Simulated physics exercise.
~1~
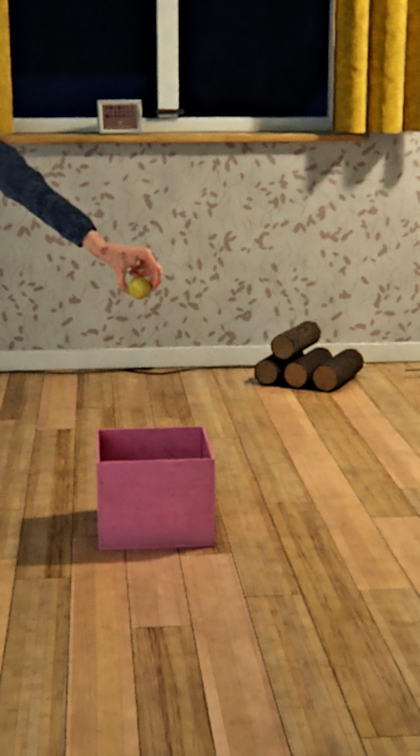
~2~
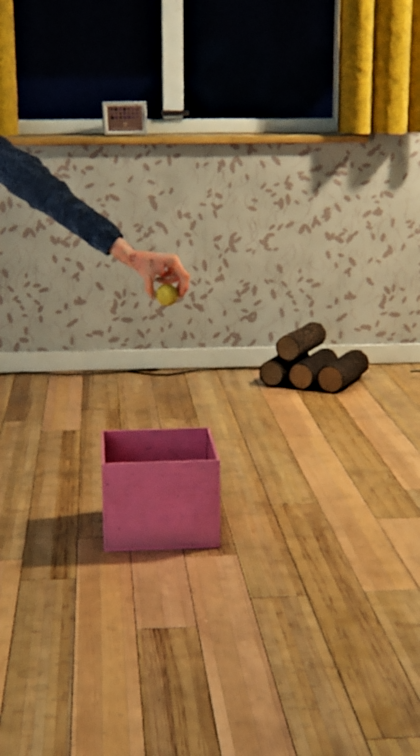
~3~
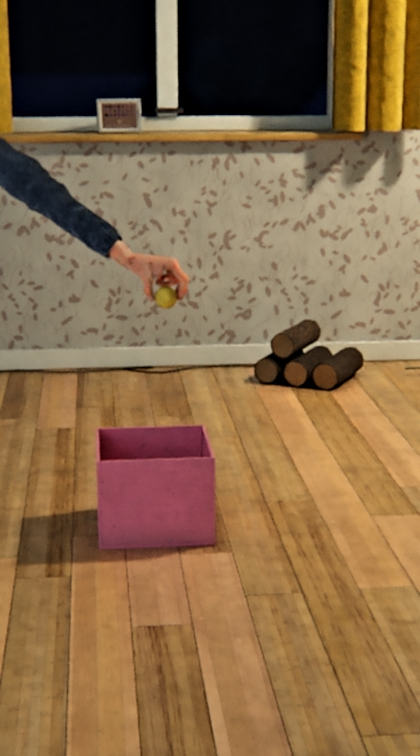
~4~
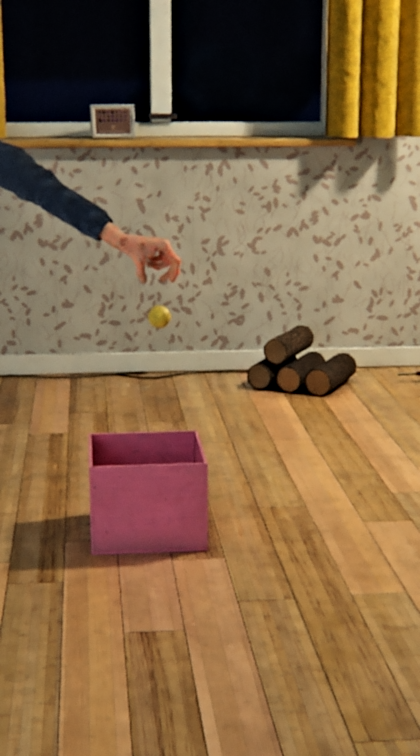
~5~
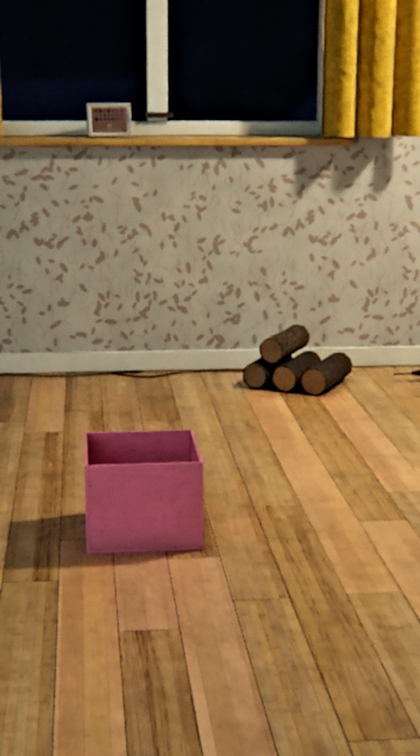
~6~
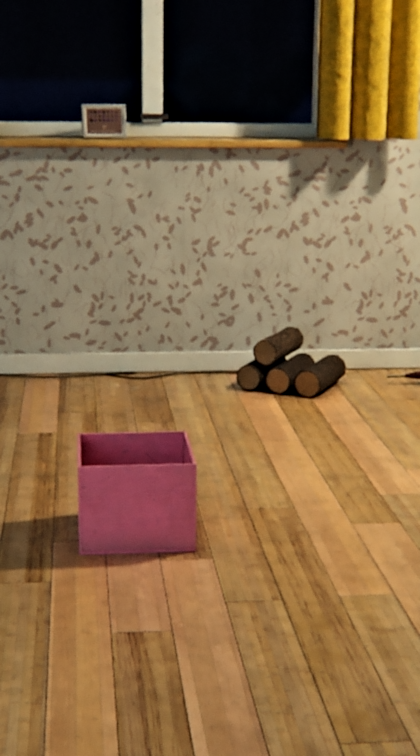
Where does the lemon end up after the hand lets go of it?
The lemon drops into the pink crate and is hidden from view inside it.
